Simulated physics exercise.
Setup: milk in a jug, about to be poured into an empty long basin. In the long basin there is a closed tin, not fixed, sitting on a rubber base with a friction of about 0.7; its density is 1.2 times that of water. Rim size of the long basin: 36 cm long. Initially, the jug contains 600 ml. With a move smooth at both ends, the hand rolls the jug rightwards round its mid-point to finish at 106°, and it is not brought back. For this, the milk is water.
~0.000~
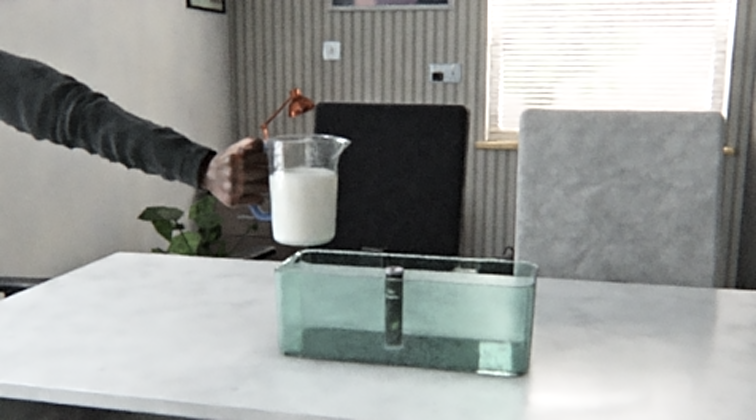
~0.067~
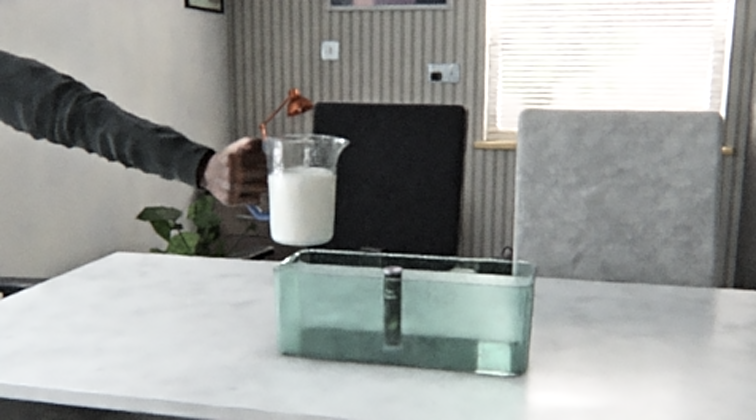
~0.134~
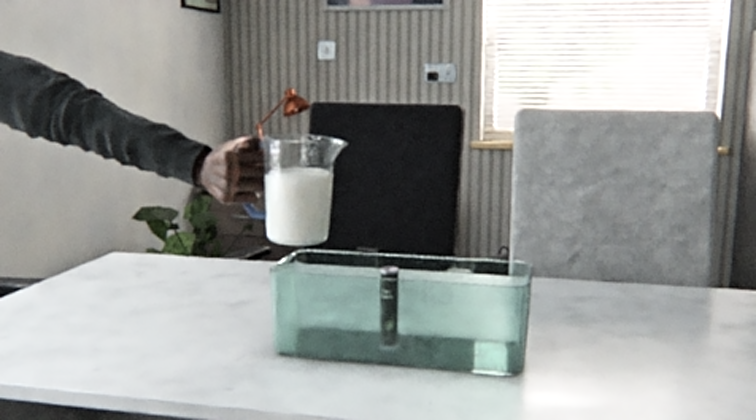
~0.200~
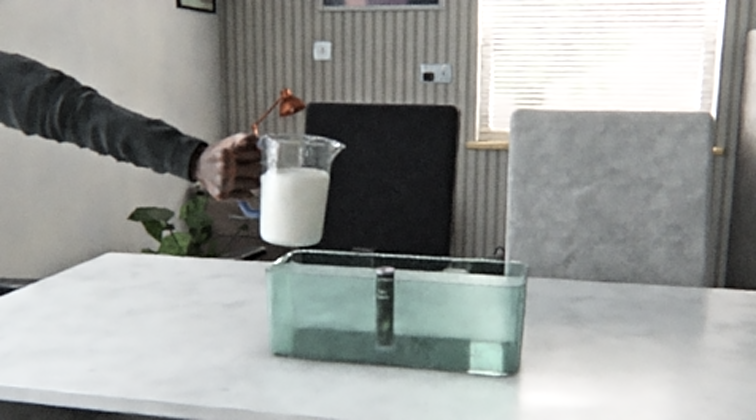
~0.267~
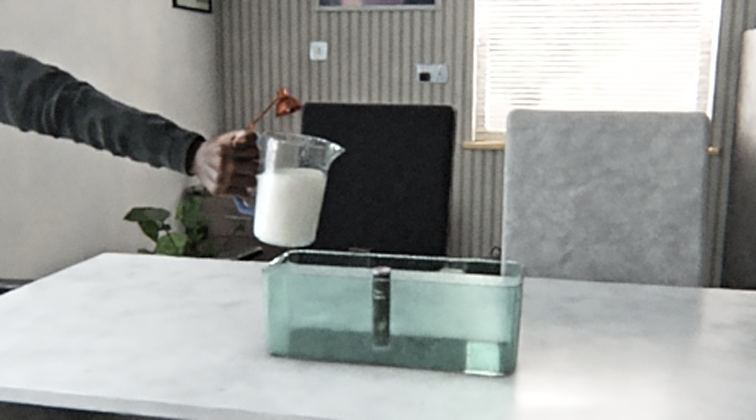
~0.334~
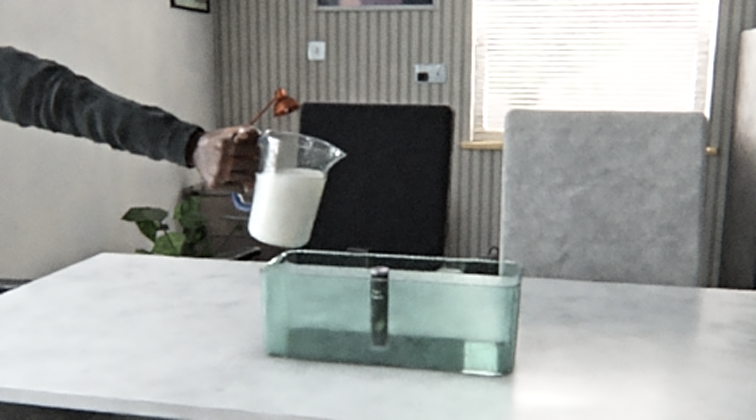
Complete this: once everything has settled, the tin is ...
Once everything has settled, the tin is lying over.
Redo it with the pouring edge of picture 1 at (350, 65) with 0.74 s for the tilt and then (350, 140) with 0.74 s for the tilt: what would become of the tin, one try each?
Run one: It does not tip. Run two: It tumbles.
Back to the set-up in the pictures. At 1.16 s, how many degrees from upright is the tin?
It leans about 0° from upright.
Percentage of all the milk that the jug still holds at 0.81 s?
I reckon about 96 in a hundred is still held.
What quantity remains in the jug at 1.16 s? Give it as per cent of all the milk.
42 per cent or so.
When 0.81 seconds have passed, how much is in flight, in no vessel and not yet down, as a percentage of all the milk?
Share: Roughly 5 per cent.
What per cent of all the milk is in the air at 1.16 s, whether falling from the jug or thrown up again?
Estimate: About 14 in a hundred.
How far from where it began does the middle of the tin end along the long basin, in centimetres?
The middle of the tin ends some 8.5 cm along the basin.
By 0.81 s the tilt is 64° and 95 per cent is still to pour; the tin stands where it began.
By 1.16 s the tilt is 97° and 43 per cent is still to pour; the tin stands where it began.
By 1.53 s the tilt is 106° and 3 per cent is still to pour; the tin lies on its side.
By 1.93 s the tilt is 106° and 0 per cent is still to pour; the tin lies on its side.
At rest the tin lies on its side.
